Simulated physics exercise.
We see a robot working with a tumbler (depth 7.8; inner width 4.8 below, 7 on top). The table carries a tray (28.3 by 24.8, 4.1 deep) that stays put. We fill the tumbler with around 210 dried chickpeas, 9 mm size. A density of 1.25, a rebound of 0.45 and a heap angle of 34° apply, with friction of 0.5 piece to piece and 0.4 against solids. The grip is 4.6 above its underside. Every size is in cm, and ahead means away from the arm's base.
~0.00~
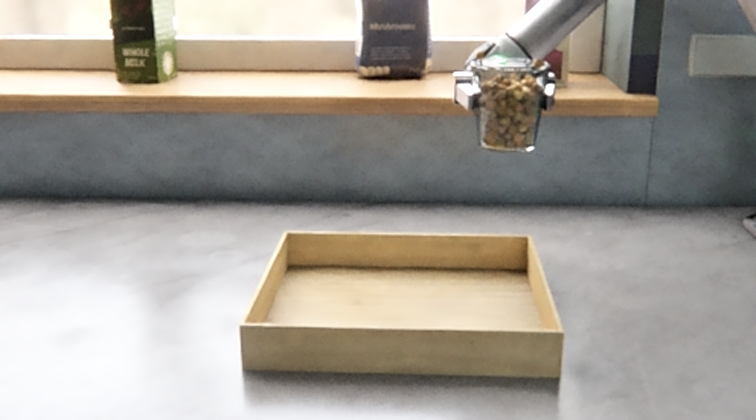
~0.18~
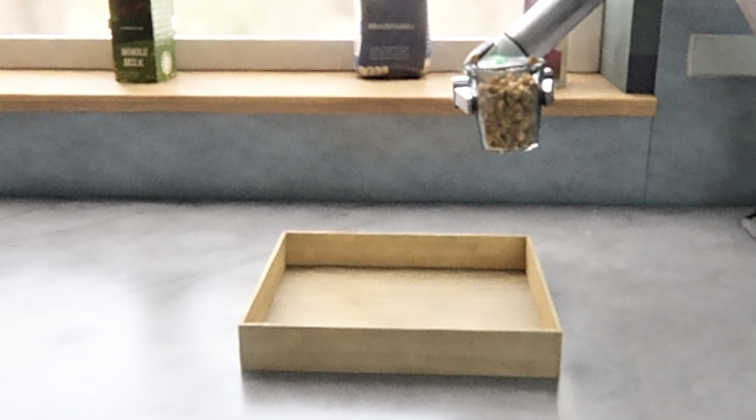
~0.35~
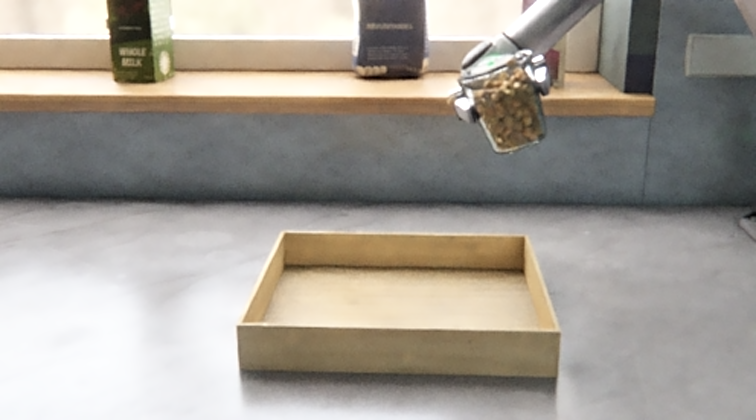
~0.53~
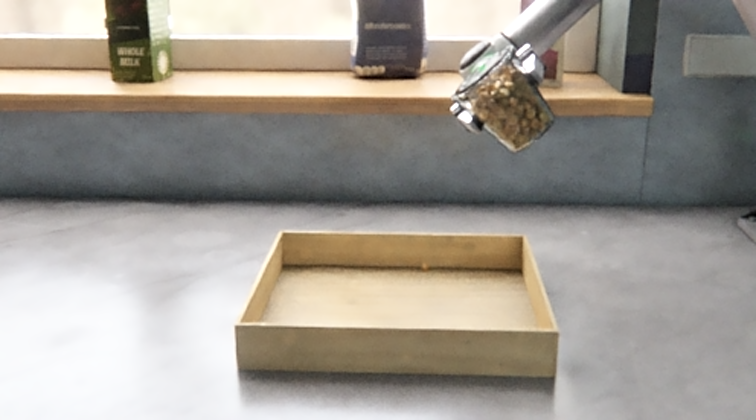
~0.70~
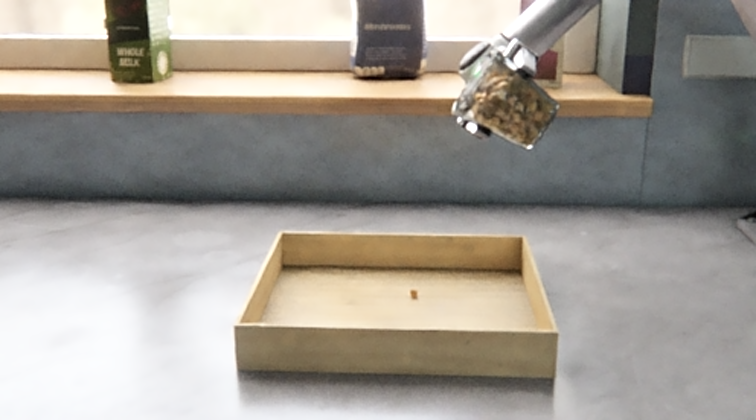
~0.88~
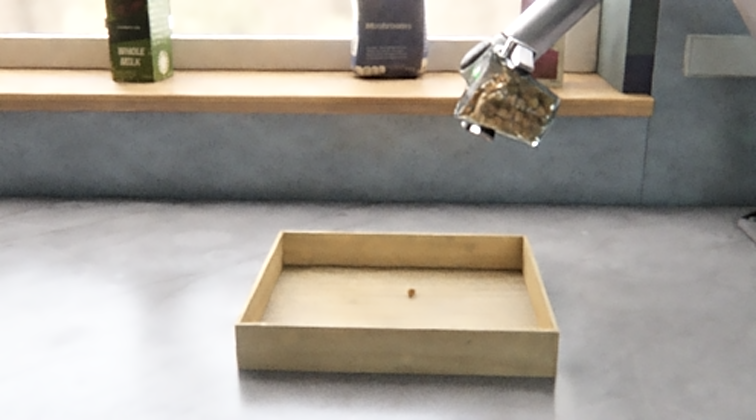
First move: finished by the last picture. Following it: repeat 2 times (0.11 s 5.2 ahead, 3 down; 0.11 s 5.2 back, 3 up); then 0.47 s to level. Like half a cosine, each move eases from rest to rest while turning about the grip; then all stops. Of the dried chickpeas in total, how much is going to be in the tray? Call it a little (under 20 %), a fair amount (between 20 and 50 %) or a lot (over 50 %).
A fair amount.
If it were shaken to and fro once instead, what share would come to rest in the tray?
I'd expect close to 25 per cent then.
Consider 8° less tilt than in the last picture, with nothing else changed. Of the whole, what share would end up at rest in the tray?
About 25 percent.
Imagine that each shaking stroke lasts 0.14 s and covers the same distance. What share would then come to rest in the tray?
It would be some 30 %.
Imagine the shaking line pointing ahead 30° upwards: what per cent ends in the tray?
It comes to around 95 percent.
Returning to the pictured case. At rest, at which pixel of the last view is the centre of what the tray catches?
It sits close to (348, 301).
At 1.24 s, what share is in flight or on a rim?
Around 5 per cent of the load.
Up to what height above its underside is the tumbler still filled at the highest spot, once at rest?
About 7.0 cm.
After 1.24 s, tilted 63° forward, highest piece 22 above the table; 163 in the tumbler, 36 in the tray, 10 in flight or on a rim.
After 1.61 s, tilted 21° forward, highest piece 24 above the table; 128 in the tumbler, 78 in the tray, 3 on the table or floor.
After 1.99 s, level, highest piece 25 above the table; 128 in the tumbler, 78 in the tray, 3 on the table or floor.
After 3.04 s, level, highest piece 25 above the table; 128 in the tumbler, 78 in the tray, 3 on the table or floor.
At rest, 128 in the tumbler, 78 in the tray, 3 on the table or floor. That is 37 % in the tray.
